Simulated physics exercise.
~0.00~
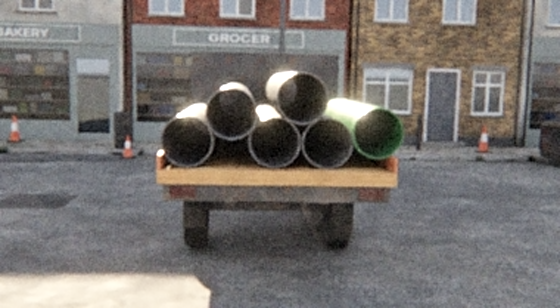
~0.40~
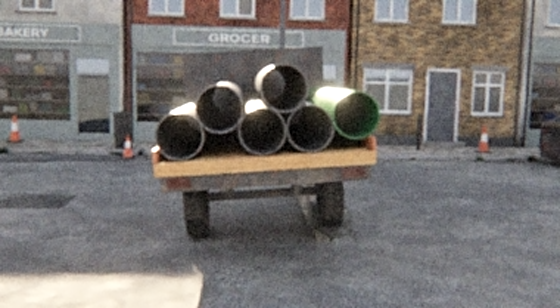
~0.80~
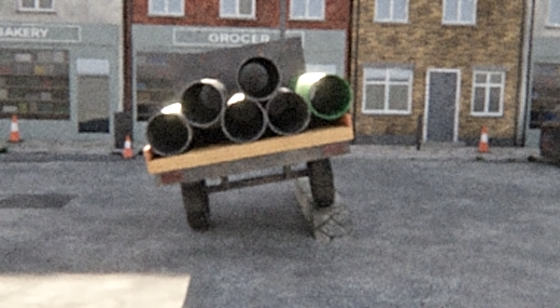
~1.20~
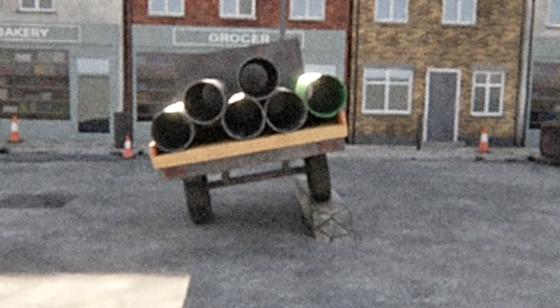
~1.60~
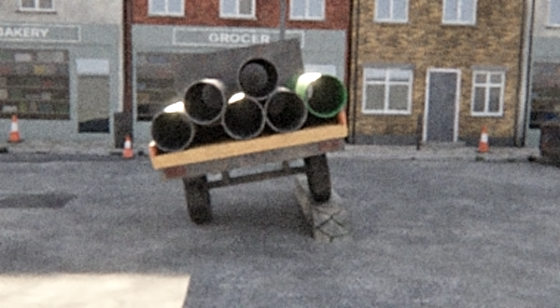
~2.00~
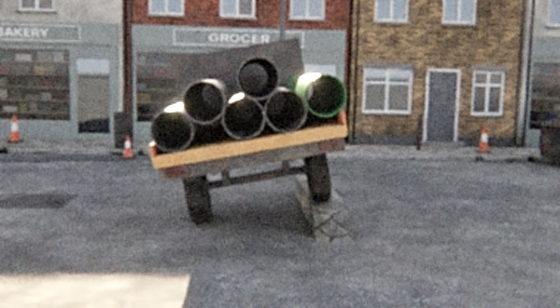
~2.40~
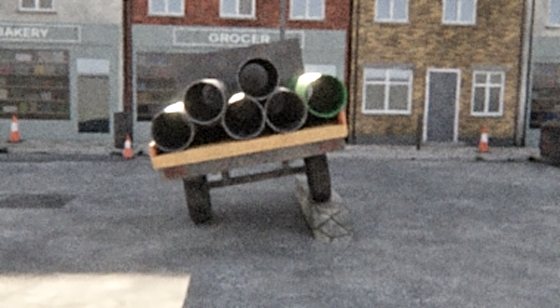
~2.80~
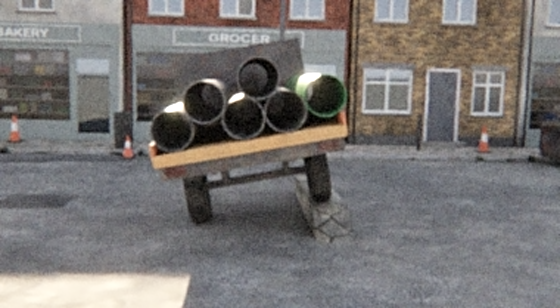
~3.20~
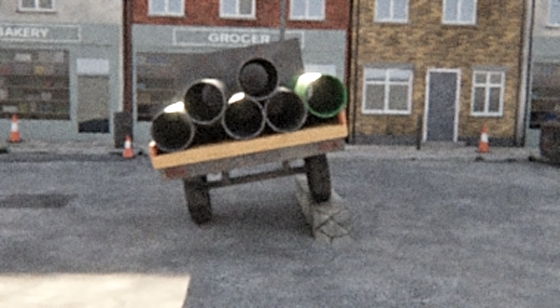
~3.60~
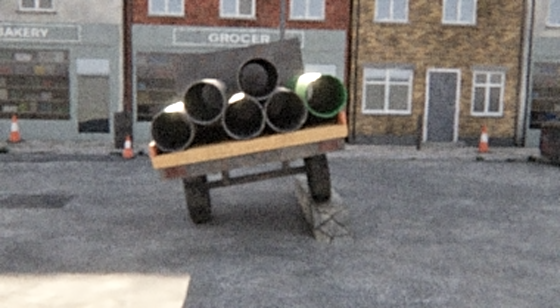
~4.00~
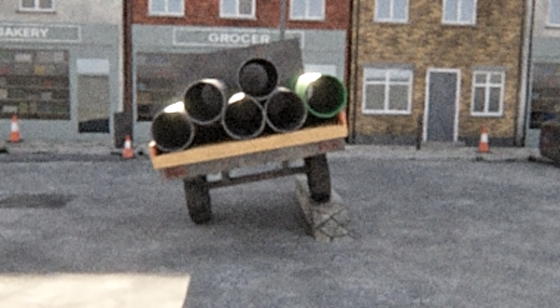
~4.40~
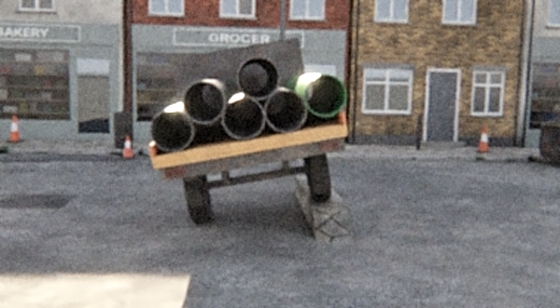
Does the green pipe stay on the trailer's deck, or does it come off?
The green pipe stays on the deck, resting at the right end of the stack while the trailer stands tilted.
